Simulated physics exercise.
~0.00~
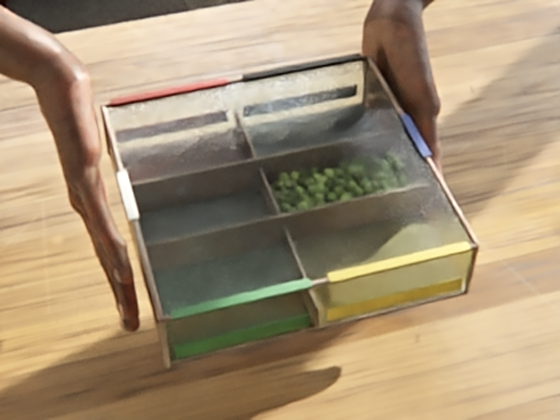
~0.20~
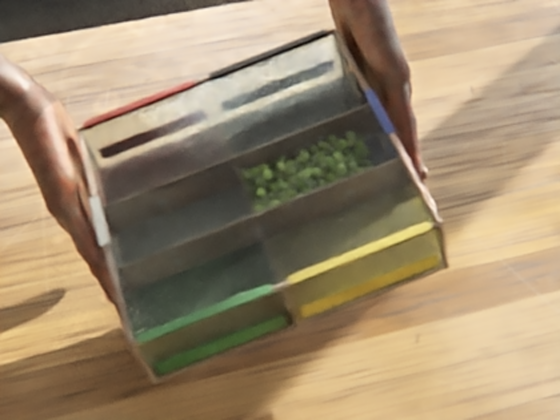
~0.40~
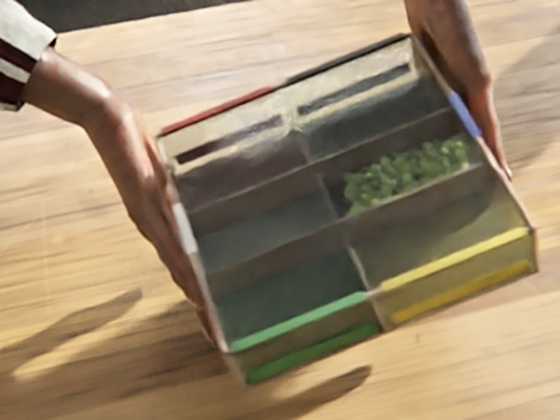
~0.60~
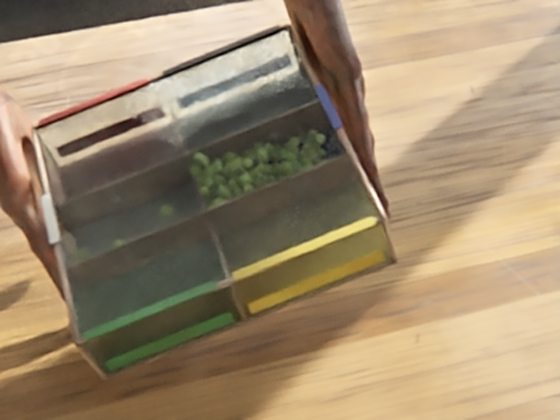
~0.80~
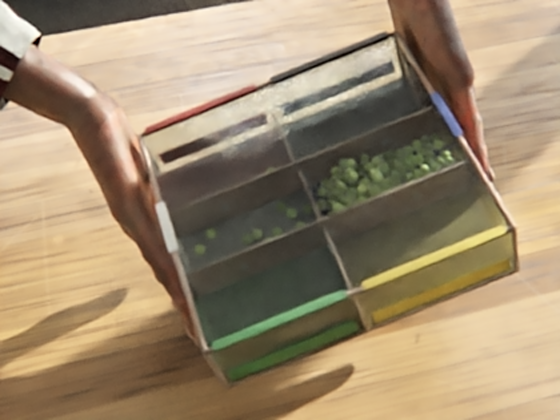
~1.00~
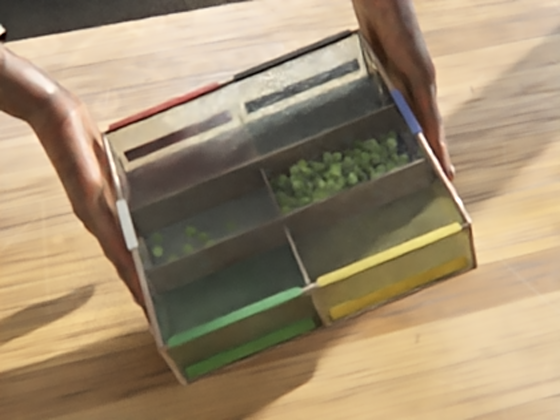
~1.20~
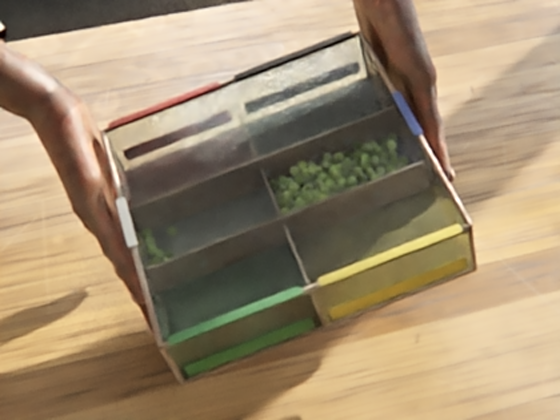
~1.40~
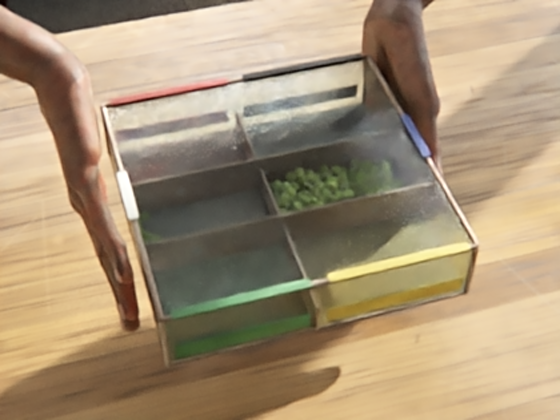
At the start, two hands hold a clear-lidded, six-part box above a wooden table, with a heap of green peas in the middle-right compartment by the blue mark. The hands tip the box down toward the left while swinging it left, then right. A wider swing left sends a few peas over the divider into the middle-left compartment, and the box swings right again before settling back near the middle. Held tilted, it lets the stray peas gather toward the left wall. Finally the hands level the box, and nearly all the peas remain in the blue-marked compartment.
